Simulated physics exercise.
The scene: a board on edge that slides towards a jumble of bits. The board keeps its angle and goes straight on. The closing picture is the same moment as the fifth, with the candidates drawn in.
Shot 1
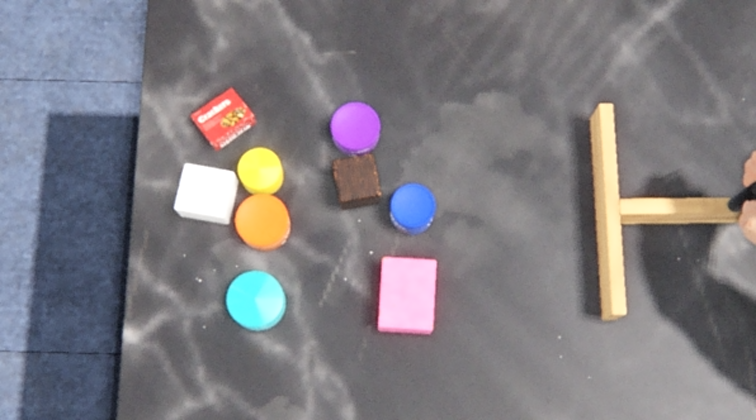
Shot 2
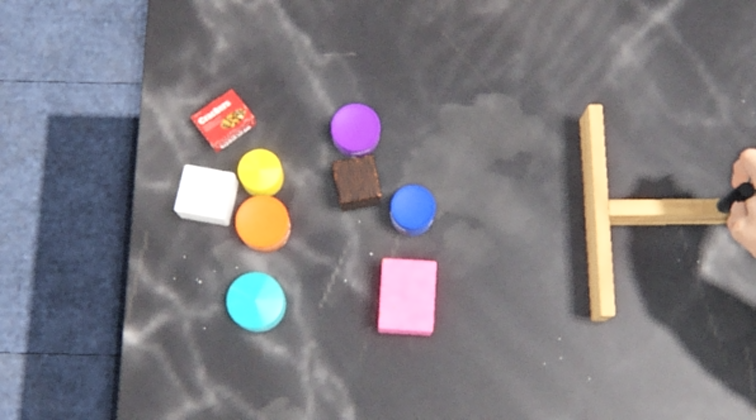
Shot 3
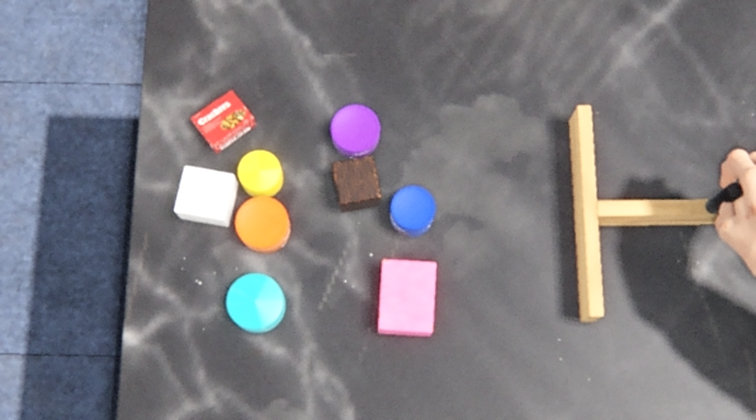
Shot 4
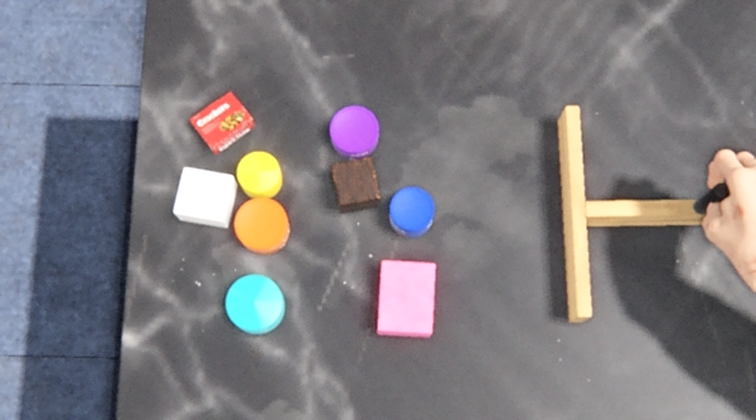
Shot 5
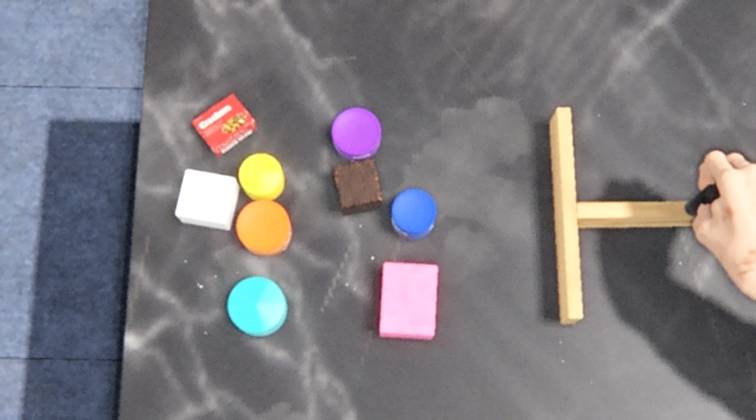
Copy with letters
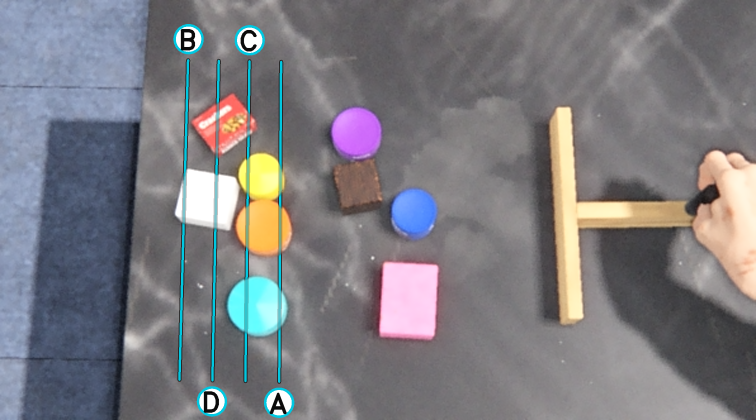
On a dark marbled table, a hand slides a wooden board slightly left toward scattered objects.
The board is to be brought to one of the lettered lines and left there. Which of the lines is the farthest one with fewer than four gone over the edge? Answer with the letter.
No farther than D.
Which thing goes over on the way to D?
It is the white block.
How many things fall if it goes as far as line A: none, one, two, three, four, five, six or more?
In all, none.
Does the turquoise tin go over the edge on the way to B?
By then, yes.
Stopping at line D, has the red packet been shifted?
Yes.
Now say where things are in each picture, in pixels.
Black block (357, 183); purple jar (356, 130); orange jar (263, 223), in the first picture.
Board (602, 208); blue jar (413, 211), in the second picture.
Board (591, 208); yellow tin (261, 175), in the third picture.
Board (578, 209); white block (206, 198), in the fourth picture.
Board (570, 210); black block (358, 188); purple jar (357, 135); orange jar (265, 229), in the fifth picture.
On the marked copy, A at (280, 216); B at (184, 214); C at (247, 215); D at (216, 215).
Following D. Soon after the start, board (442, 208); white block (208, 200); red packet (225, 125).
Later, board (314, 206); white block (195, 202); turquoise tin (228, 307).
In the end, board (215, 204); white block over the edge; turquoise tin (129, 308); one fallen.
As for the rest, A is within the limit but short; B drops five; C is within the limit but short.
